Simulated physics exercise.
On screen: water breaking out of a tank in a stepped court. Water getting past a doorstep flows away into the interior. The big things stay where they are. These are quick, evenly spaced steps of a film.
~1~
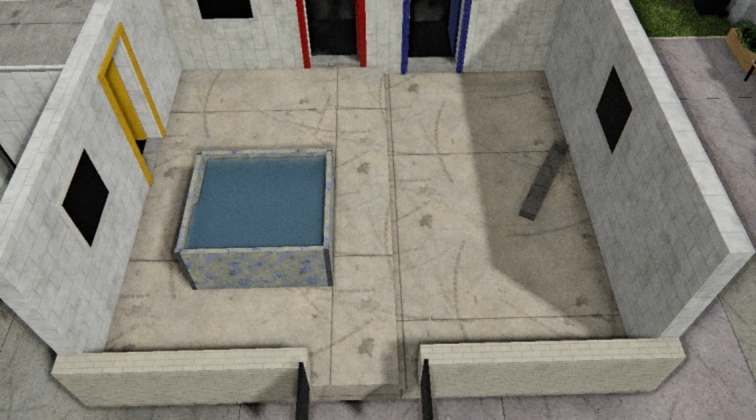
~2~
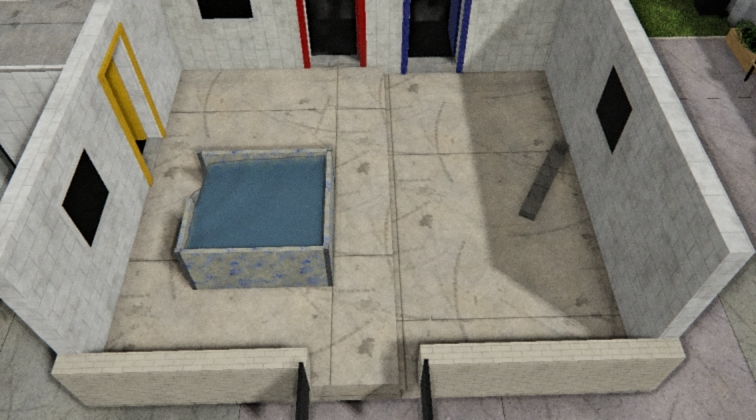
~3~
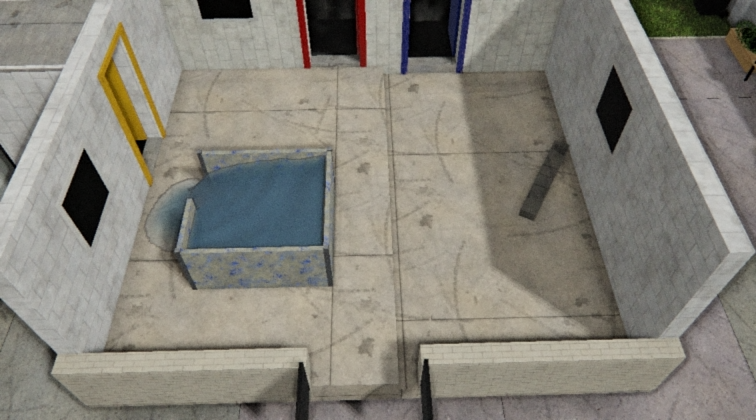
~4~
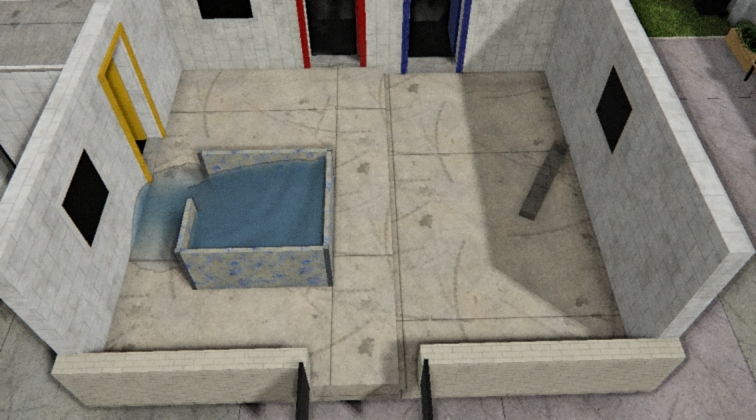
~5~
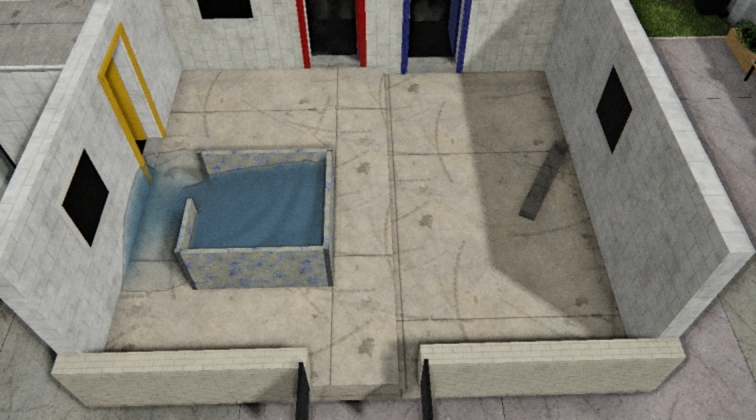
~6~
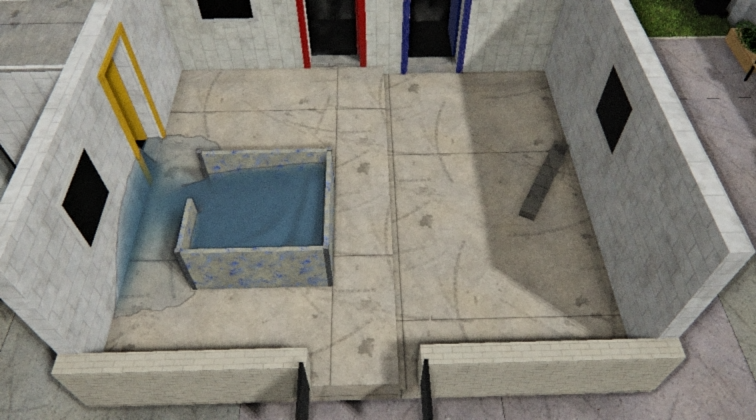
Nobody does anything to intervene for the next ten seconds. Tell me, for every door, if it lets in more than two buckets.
I expect the red door to stop at two buckets or less; I expect the blue door to stop at two buckets or less; I expect the yellow door to go past two buckets.
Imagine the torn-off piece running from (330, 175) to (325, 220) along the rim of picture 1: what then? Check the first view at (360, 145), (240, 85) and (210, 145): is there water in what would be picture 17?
Taken one by one: Unaffected, then unaffected, then unaffected.
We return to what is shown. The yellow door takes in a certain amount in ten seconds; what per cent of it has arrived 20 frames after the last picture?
My guess is about 70 %.
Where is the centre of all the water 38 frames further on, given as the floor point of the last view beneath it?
Point: (317, 206).
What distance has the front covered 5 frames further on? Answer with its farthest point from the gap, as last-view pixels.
My guess is roughly (181, 76).
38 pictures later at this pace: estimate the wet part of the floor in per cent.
Estimated share: Around 85 %.
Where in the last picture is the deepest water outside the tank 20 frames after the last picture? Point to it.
Near (144, 209).
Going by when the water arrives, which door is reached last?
Answer: The door marked blue.
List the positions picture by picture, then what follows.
The water tank at (260, 201) is whole and still, in the first picture.
Water pours out at (206, 201) and has run to a hidden place, in the second picture.
The front is at (151, 229), out from the gap at (207, 204), in the third picture.
Water pours out at (207, 204) and has run to (153, 179), in the fourth picture.
Water pours out at (207, 205) and has run to (140, 166), in the fifth picture.
Water pours out at (207, 204) and has run to (146, 144), in the sixth picture.
A moment on, water covers 15 % of the floor; the red door not reached, the blue door not reached, the yellow door over two buckets in.
Next, water covers 25 % of the floor; the red door not reached, the blue door not reached, the yellow door far over two buckets in.
Then, water covers 50 % of the floor; the red door wet at the sill, nothing in, the blue door wet at the sill, nothing in, the yellow door far over two buckets in.
Later, water covers 85 % of the floor; the red door wet at the sill, nothing in, the blue door wet at the sill, nothing in, the yellow door far over two buckets in.
In the end, water covers 95 % of the floor; the red door wet at the sill, nothing in, the blue door wet at the sill, nothing in, the yellow door far over two buckets in.
